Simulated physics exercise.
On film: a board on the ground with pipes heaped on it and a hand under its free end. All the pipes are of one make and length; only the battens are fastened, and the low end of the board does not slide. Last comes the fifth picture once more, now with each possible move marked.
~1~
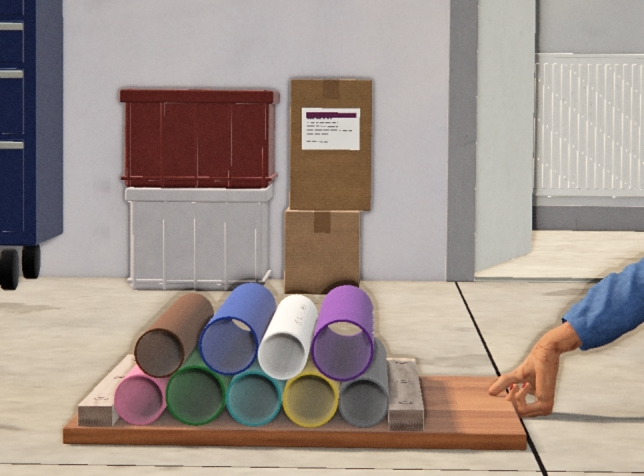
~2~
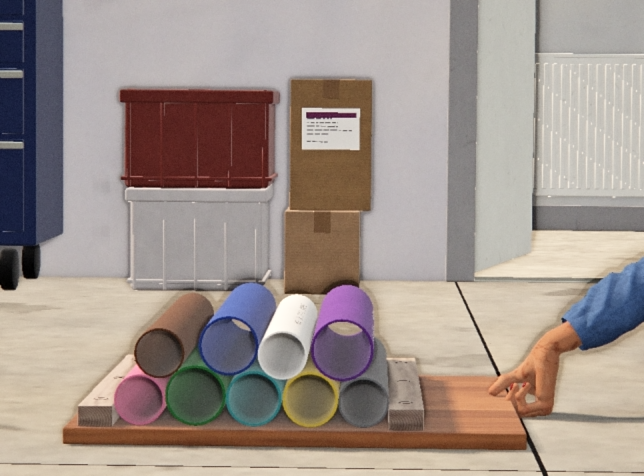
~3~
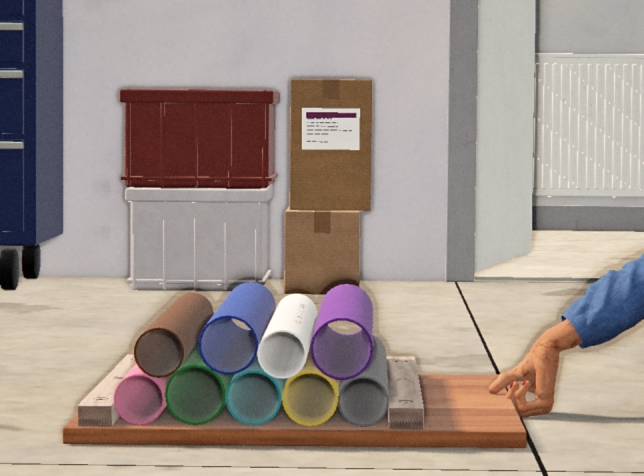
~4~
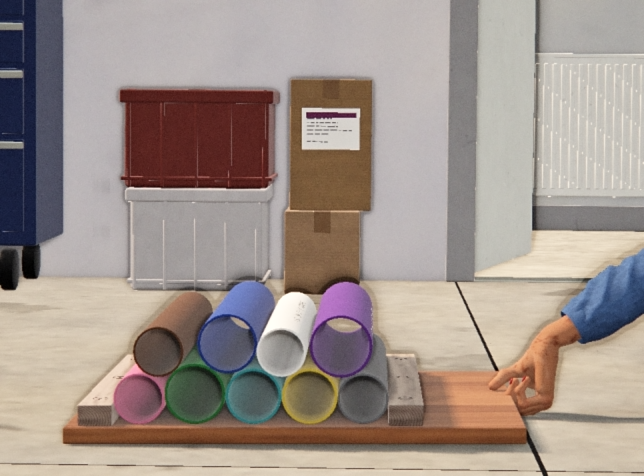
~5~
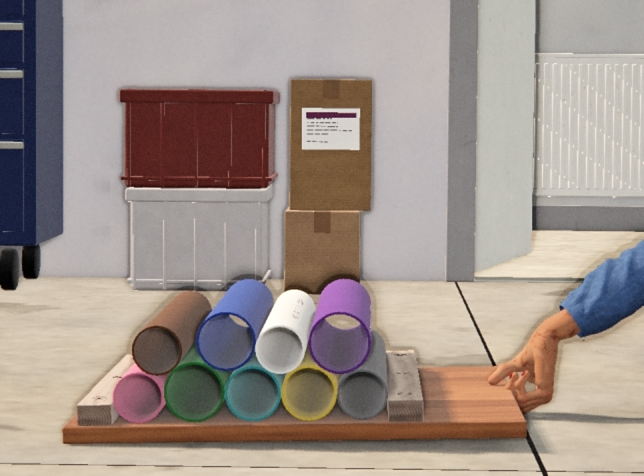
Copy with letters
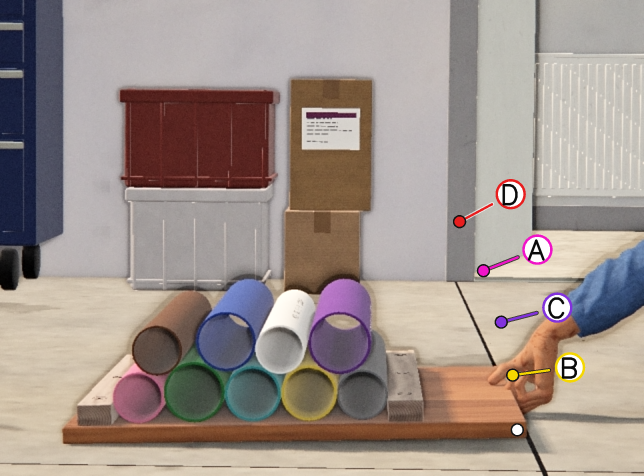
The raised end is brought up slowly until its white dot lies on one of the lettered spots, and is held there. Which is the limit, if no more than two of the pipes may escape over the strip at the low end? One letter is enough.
Mark D is as high as it can go.
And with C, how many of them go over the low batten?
The count is none.
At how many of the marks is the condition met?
Four of the four.
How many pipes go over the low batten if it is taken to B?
With B, none.
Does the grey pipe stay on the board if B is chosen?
Yes, with B.
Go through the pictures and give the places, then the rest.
In the first picture, board (301, 397); green pipe (195, 395).
In the second picture, green pipe (195, 395); turquoise pipe (254, 399).
In the third picture, board (302, 397); grey pipe (363, 401).
In the fourth picture, board (302, 395); green pipe (195, 394).
In the fifth picture, board (301, 392); green pipe (194, 392).
On the copy, A at (484, 271); B at (512, 375); C at (501, 322); D at (459, 222); the white dot at (517, 430).
On D. First, board at 17°.
Then, board at 29°.
Finally, board at 29°, one over the low batten (brown).
By contrast, A none over the low batten; B none over the low batten; C none over the low batten.
